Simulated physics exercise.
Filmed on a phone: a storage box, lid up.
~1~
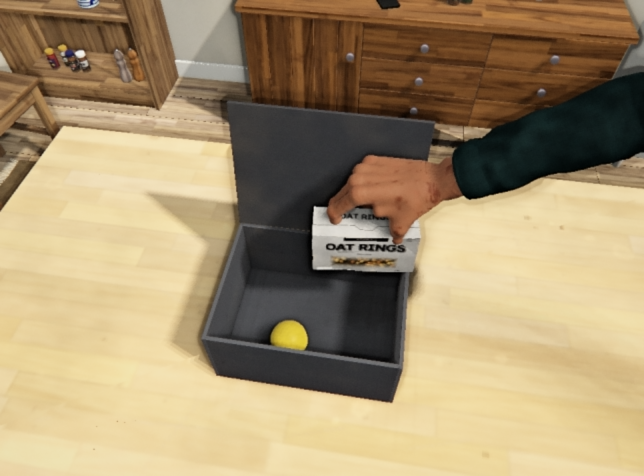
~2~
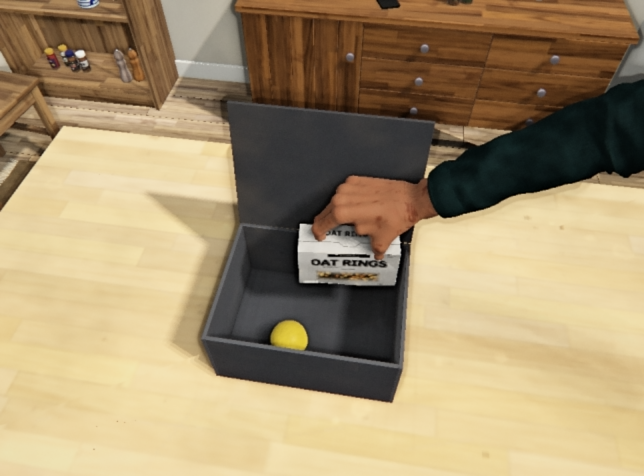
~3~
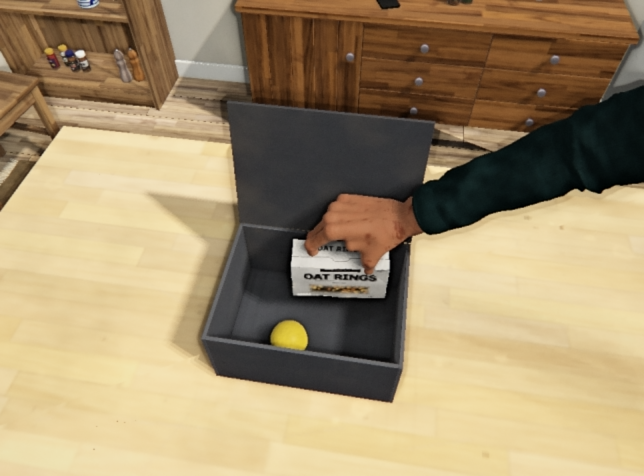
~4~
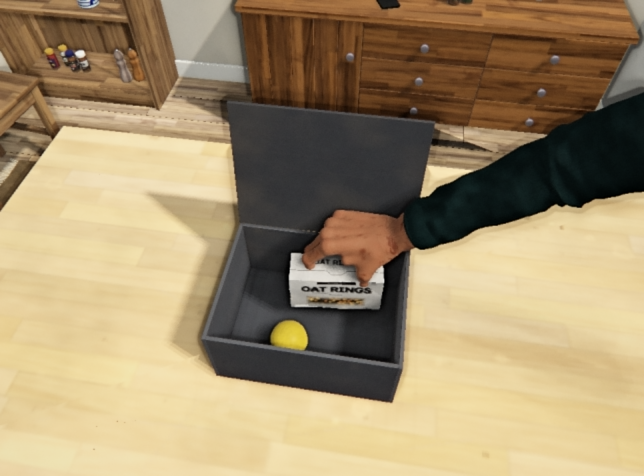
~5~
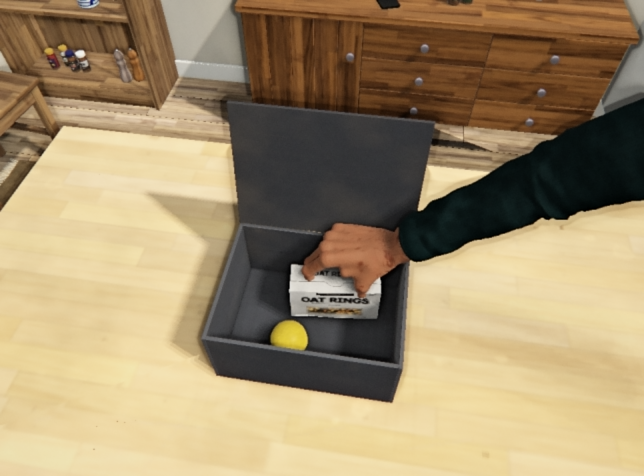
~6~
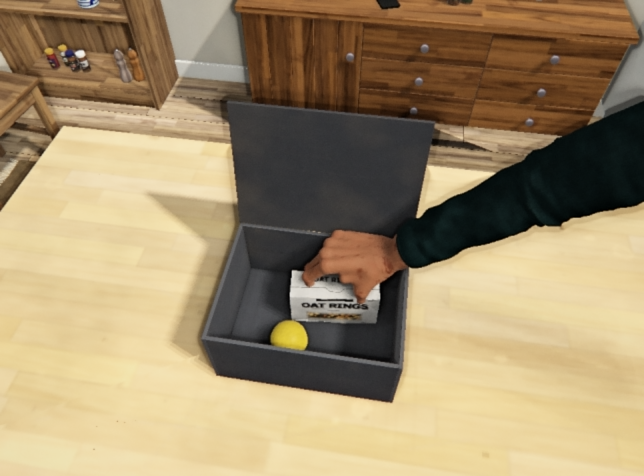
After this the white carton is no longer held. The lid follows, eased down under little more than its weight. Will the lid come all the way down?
As it turns out, it shuts flat.
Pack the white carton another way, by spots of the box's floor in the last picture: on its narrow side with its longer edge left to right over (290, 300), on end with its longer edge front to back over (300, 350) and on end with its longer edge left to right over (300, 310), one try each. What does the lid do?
First, it shuts flat; second, it closes; third, it is held up.
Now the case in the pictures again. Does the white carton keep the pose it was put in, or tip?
The white carton stays as placed.
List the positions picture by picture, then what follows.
On its way; white carton (364, 240), in the first picture.
On its way; white carton (348, 255), in the second picture.
On its way; white carton (340, 269), in the third picture.
On its way; white carton (336, 282), in the fourth picture.
On its way; white carton (335, 292), in the fifth picture.
In place under the hand; white carton (335, 298), in the sixth picture.
Then, 1.40 s later than the last frame, lid 72° above the rim.
Then, 1.90 s later than the last frame, lid 30° above the rim.
When it is over, lid shut; both as before. End places, in pixels of the last picture, white carton near (335, 298).
